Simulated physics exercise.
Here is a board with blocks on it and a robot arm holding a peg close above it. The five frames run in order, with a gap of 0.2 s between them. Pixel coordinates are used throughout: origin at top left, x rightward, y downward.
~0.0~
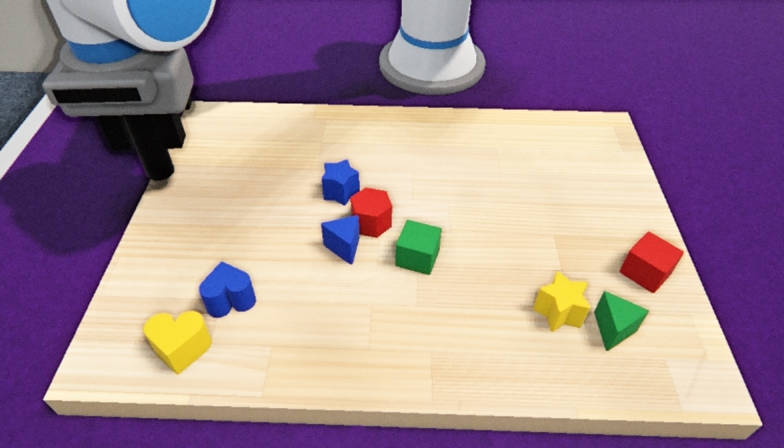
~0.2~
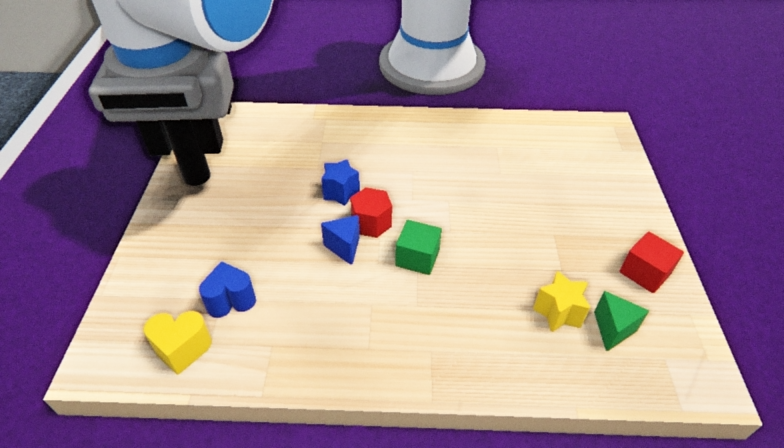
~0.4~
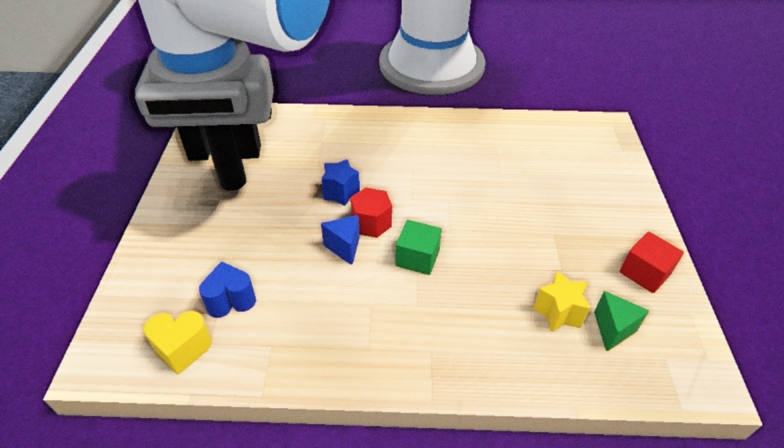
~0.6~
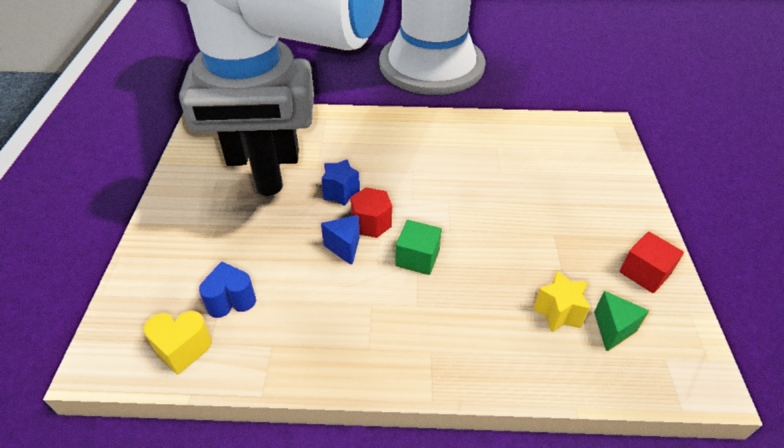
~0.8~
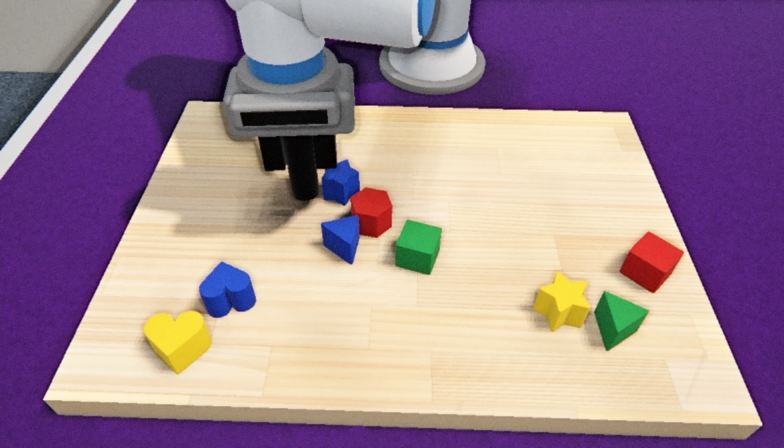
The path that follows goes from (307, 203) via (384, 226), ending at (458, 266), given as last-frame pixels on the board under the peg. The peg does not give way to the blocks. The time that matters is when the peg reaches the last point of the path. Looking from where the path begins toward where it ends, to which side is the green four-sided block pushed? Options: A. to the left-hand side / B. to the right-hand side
My pick is B.
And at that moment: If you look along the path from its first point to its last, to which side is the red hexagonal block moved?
The left-hand side.
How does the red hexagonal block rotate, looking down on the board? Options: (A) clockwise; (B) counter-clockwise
That would be B.
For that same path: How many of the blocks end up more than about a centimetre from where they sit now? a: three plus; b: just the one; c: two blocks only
My pick is a.
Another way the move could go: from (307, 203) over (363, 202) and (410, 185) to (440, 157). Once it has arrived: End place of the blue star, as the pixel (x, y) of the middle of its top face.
In the picture, that point is around (380, 157).
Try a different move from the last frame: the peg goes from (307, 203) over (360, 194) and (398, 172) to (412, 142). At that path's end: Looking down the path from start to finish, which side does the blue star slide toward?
Displaced left.
What follows on the original path. One third of the way, peg (359, 207); blue star (355, 172), turned 70° anticlockwise; red hexagonal block (391, 206).
Two thirds of the way, peg (410, 228); blue star (355, 172), turned 70° anticlockwise; red hexagonal block (445, 214), turned 55° anticlockwise; green four-sided block (439, 244), turned 70° clockwise.
At the end, peg (460, 255); blue star (355, 172), turned 70° anticlockwise; blue triangle in place; red hexagonal block (466, 216), turned 95° anticlockwise; green four-sided block (470, 273), turned 80° clockwise.
